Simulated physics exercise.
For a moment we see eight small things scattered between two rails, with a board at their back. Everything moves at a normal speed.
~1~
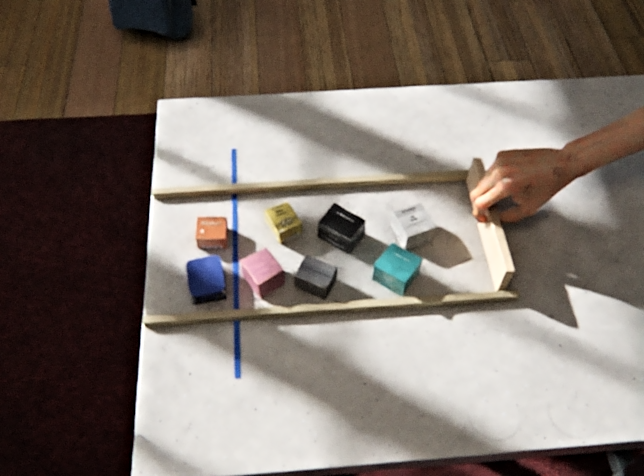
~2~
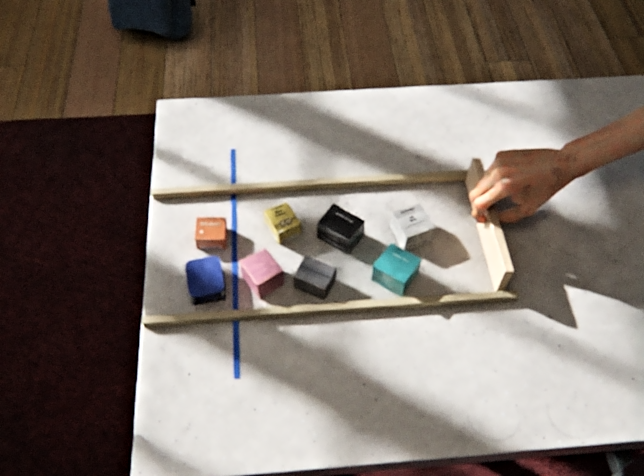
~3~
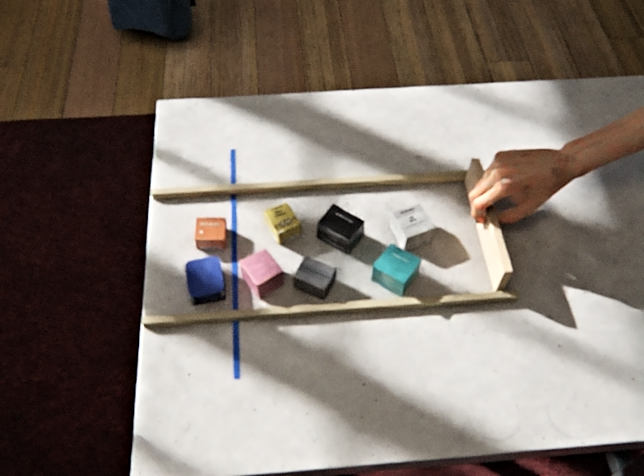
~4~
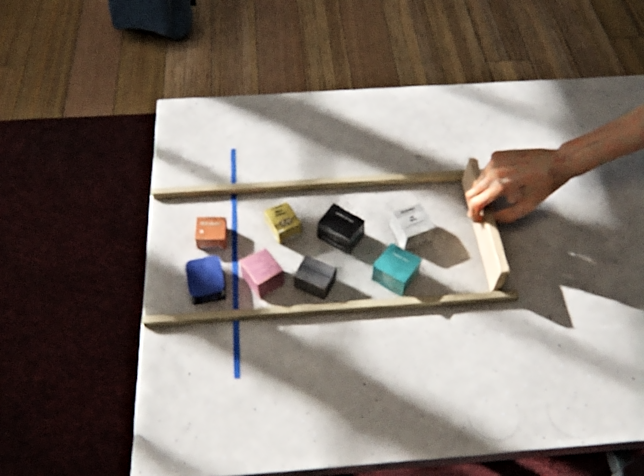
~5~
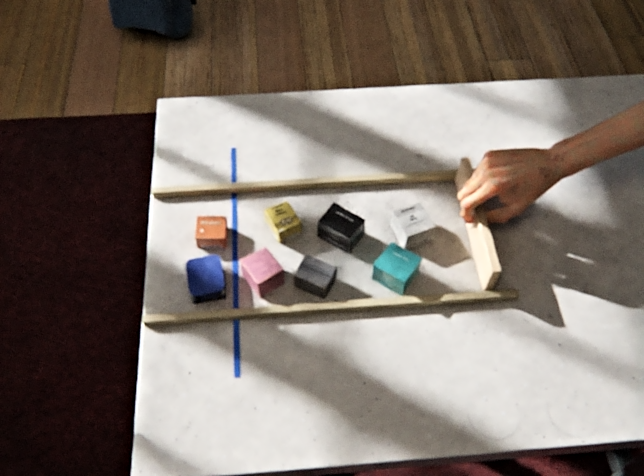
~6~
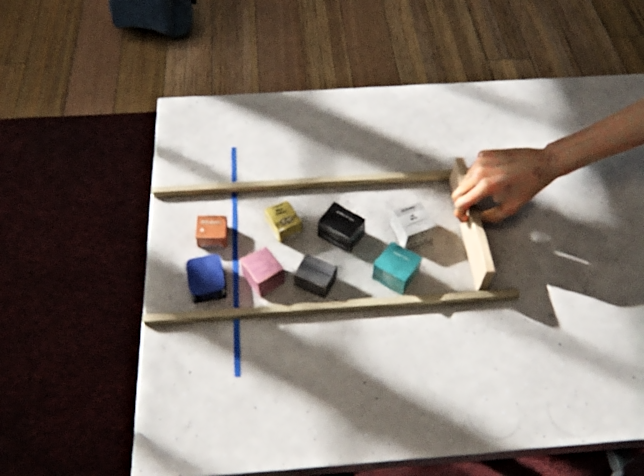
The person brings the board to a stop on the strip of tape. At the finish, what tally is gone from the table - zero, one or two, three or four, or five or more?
The tally gone is one or two.
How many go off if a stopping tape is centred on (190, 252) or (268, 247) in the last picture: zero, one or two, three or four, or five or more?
The falls would be five or over; not one.
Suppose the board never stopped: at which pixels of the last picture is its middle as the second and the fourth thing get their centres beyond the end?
(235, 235) and (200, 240).
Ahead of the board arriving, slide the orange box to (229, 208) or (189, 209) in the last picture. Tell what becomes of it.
In order: Keeps its place; keeps its place.
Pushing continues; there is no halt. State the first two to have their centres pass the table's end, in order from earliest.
It goes the blue case and after it the pink block.
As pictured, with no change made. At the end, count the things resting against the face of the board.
Contact count: 3.
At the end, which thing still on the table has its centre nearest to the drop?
Pink block.
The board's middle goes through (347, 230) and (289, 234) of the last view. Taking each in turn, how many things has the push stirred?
Note: First position 6; second position 8.
Soon after, none off yet; blue case at rest near (206, 279); orange box at rest near (212, 232); pink block at rest near (263, 271).
Then, none off yet; blue case moved a little near (189, 279); orange box at rest near (208, 231); pink block moved about its own width near (221, 275).
At rest, the number that fall off is one or two; fallen, blue case.
